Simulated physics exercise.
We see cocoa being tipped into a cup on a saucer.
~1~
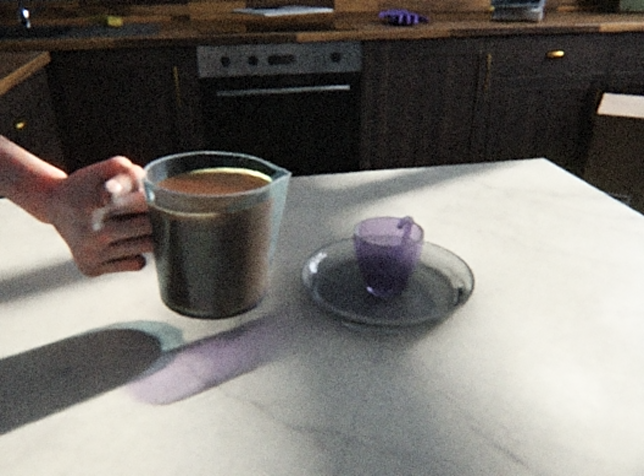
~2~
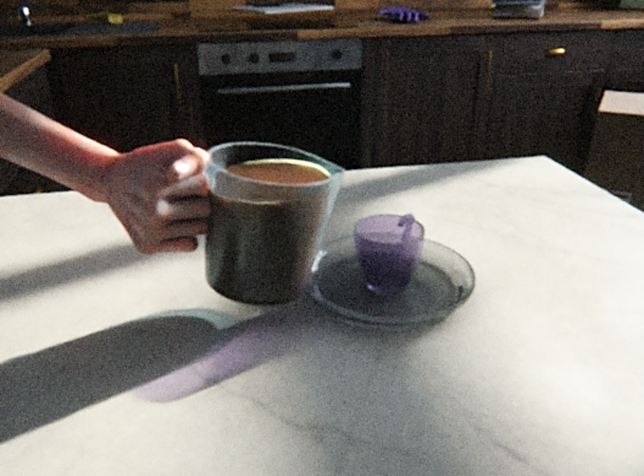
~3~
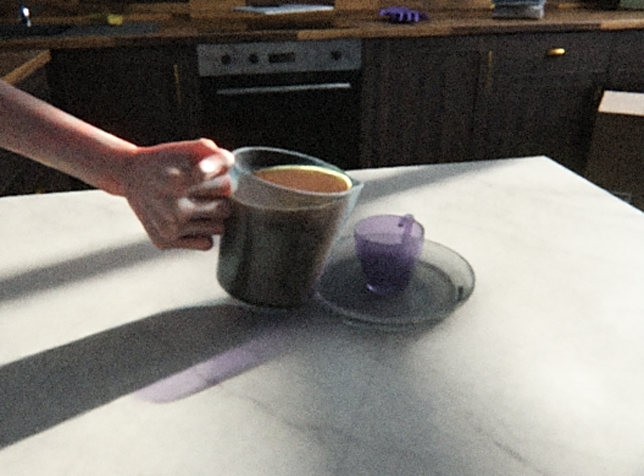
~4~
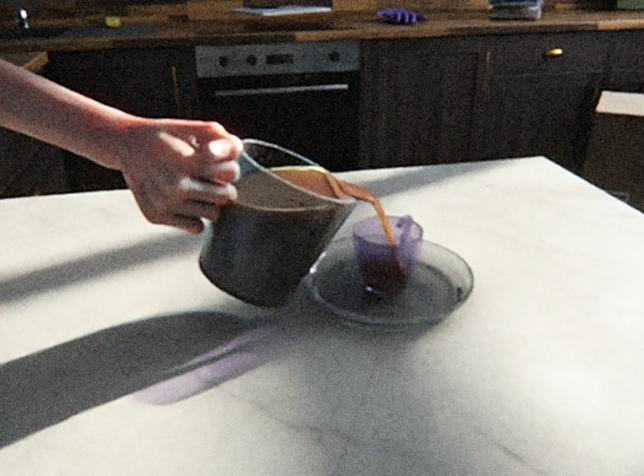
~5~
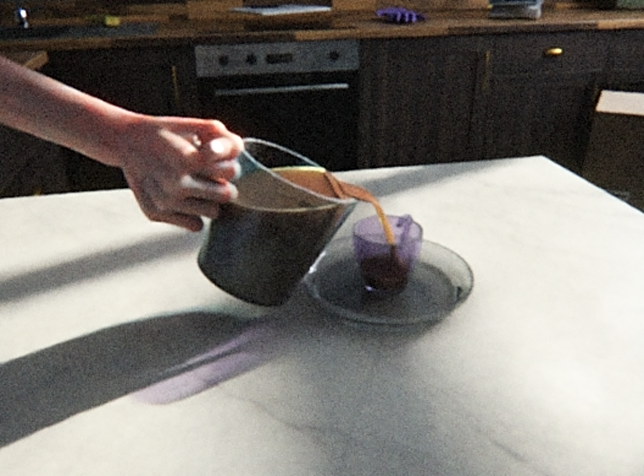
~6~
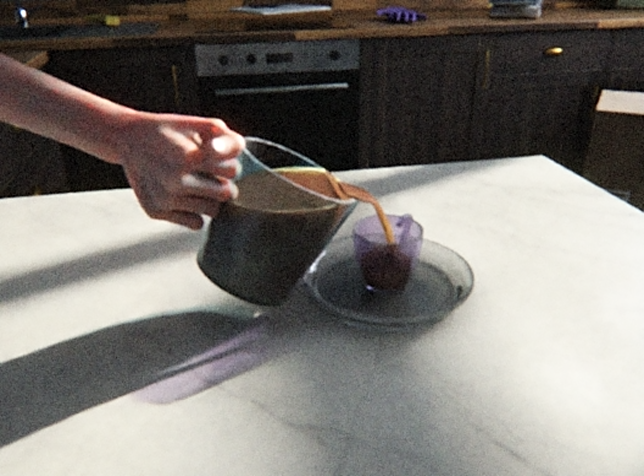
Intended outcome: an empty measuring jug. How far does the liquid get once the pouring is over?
It runs beyond the saucer too.
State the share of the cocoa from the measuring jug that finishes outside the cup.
80 %, more or less.
A moment on, the cup is full to the brim; the saucer is wet, with room to spare.
Further on, the cup is full to the brim; the saucer is full and running over.
When it is over, the cup is full to the brim; the saucer is full and running over.
